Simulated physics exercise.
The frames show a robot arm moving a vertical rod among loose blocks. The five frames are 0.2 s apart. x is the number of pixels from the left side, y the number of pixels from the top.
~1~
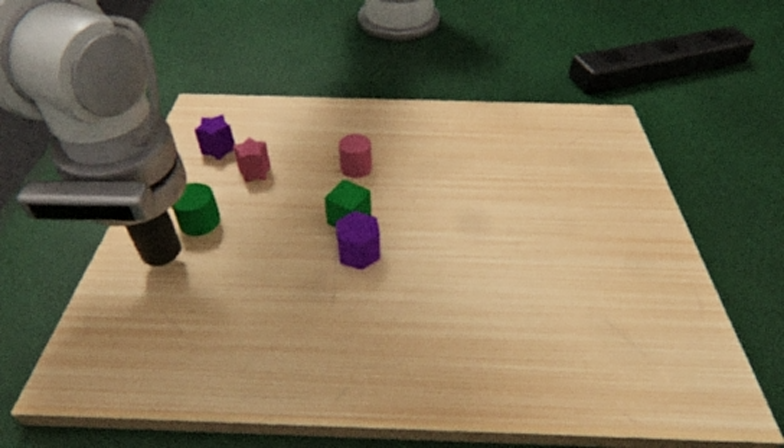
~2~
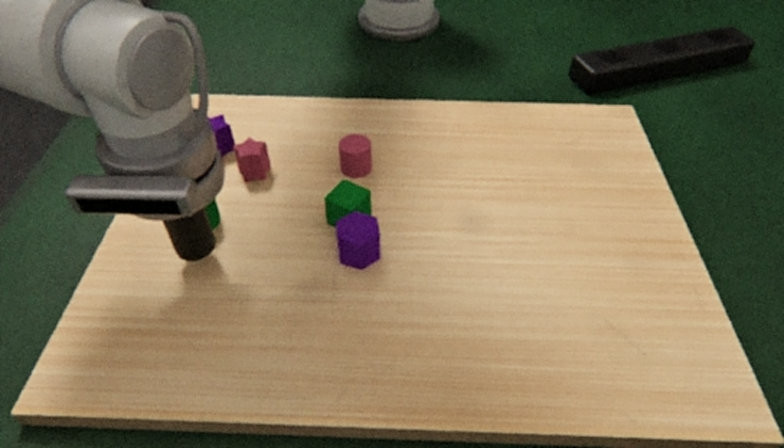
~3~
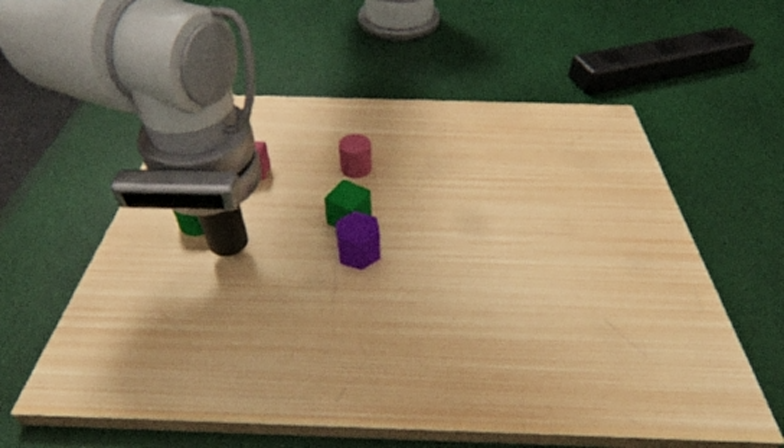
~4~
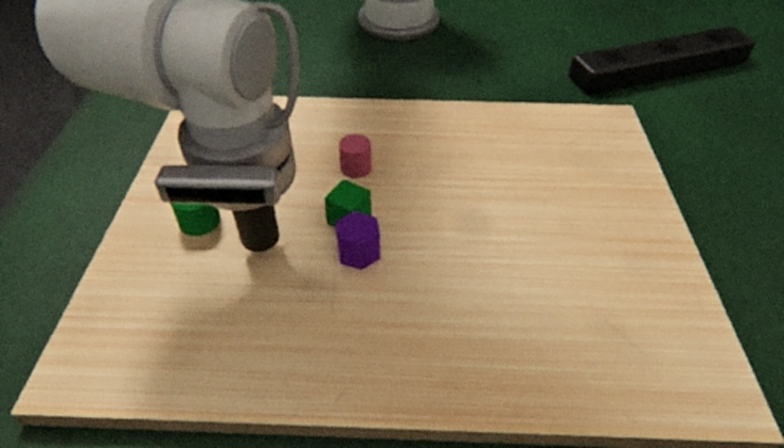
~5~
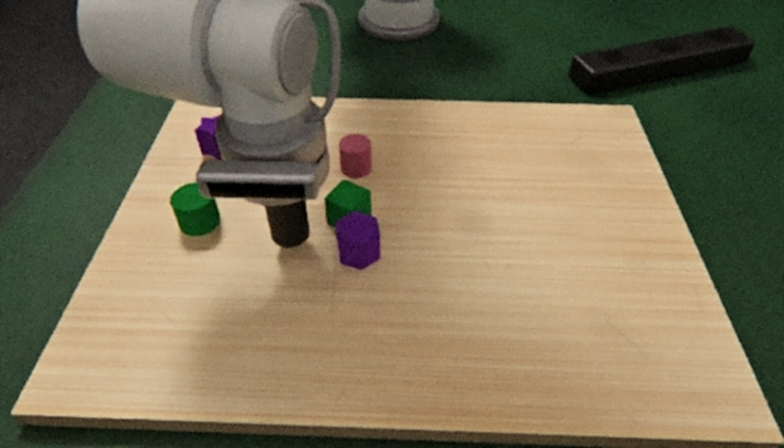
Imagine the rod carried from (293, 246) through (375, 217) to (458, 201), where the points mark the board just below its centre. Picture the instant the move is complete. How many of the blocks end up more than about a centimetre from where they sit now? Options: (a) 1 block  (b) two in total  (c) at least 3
The one that fits is a, 1 block.
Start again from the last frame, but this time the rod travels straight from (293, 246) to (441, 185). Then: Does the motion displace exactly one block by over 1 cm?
Short answer: Yes.
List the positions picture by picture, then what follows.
In the first picture, lower end of the rod (161, 251), tops of blocks, green square piece (348, 194), purple six-sided block (358, 227).
In the second picture, rod (196, 247), blocks as before.
In the third picture, rod (229, 242), blocks as before.
In the fourth picture, rod (260, 238), blocks as before.
In the fifth picture, rod (291, 234), green square piece (348, 194), purple six-sided block (358, 227).
What follows on the original path. One third of the way, rod (347, 212); green square piece (378, 185).
Two thirds of the way, rod (404, 199); green square piece (433, 171).
At the end, rod (459, 189); green square piece (480, 157); purple six-sided block not moved.
